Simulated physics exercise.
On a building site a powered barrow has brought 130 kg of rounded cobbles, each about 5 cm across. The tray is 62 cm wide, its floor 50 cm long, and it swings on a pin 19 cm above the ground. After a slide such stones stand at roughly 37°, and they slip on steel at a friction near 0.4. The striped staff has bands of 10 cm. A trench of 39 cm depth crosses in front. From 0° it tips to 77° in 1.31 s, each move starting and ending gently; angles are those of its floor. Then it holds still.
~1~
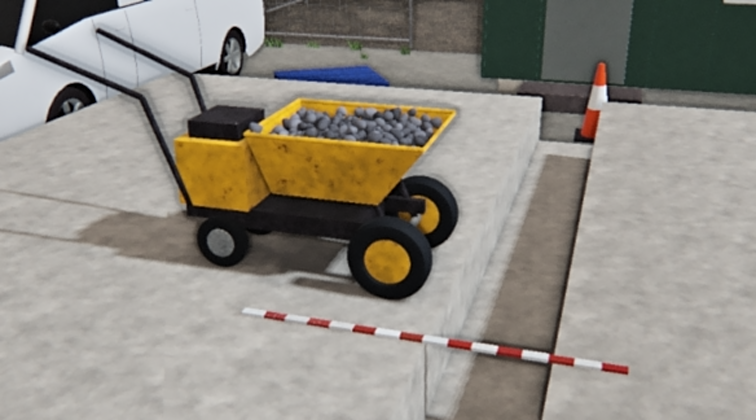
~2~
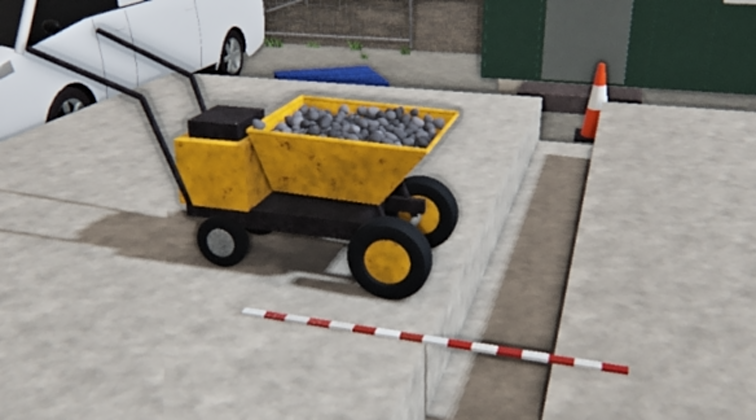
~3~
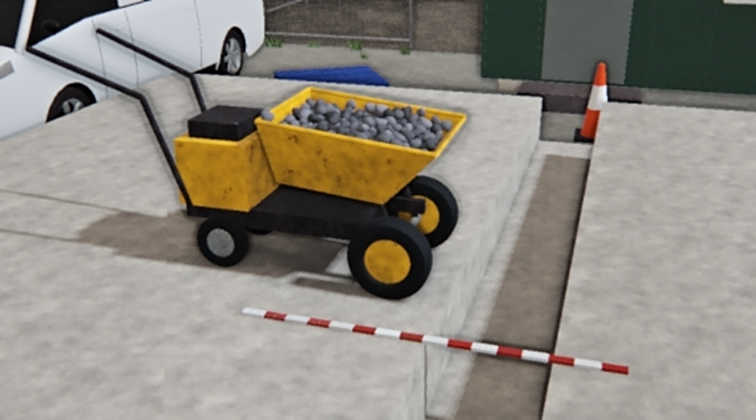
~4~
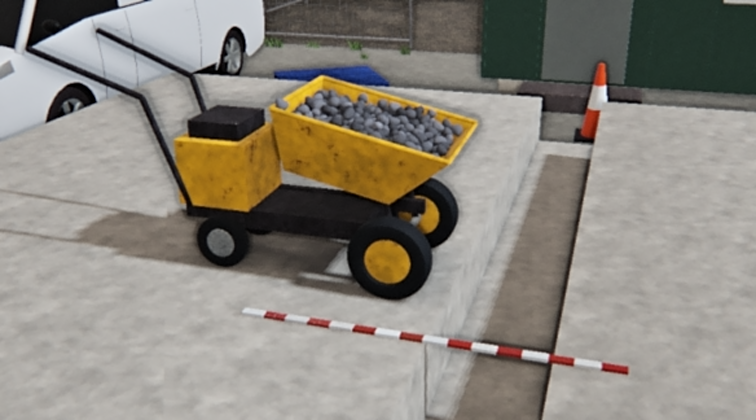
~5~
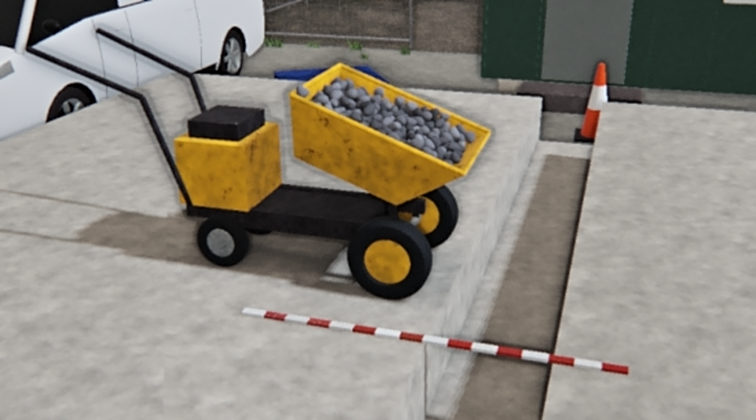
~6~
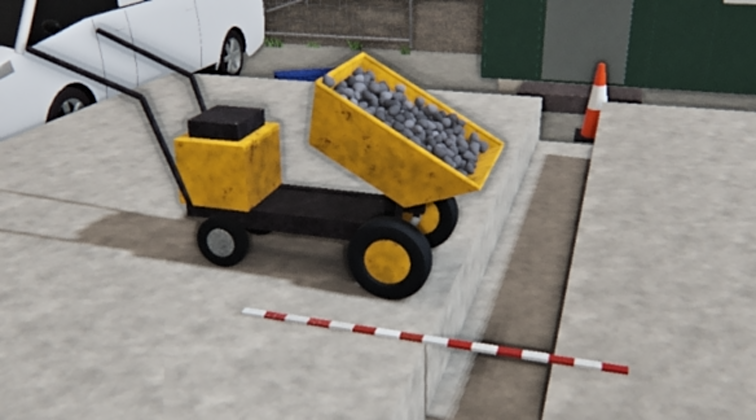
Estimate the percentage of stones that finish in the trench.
Close to 62 in a hundred.
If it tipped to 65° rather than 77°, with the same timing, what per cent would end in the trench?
In that case some 70 per cent.
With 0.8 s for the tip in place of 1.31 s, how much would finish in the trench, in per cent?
In that case some 50 per cent.
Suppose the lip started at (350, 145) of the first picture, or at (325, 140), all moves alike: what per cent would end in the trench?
First some 100, then 95 per cent.
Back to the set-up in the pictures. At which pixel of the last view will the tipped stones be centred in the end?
Near (547, 344).
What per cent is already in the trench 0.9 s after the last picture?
About 30 per cent by then.
Then, 0.4 s after the last picture the floor is at 65°, 99 % in the tray, 1 % in the trench; the foremost stones are at (541, 256).
Then, 0.9 s after the last picture the floor is at 77°, 40 % in the tray, 32 % in the trench, 28 % past the trench; the foremost stones are at (669, 304).
Then, 1.2 s after the last picture the floor is at 77°, 11 % in the tray, 50 % in the trench, 39 % past the trench; the foremost stones are past the picture's edge.
Then, 3.2 s after the last picture the floor is at 77°, 0 % in the tray, 62 % in the trench, 38 % past the trench; the foremost stones are past the picture's edge.
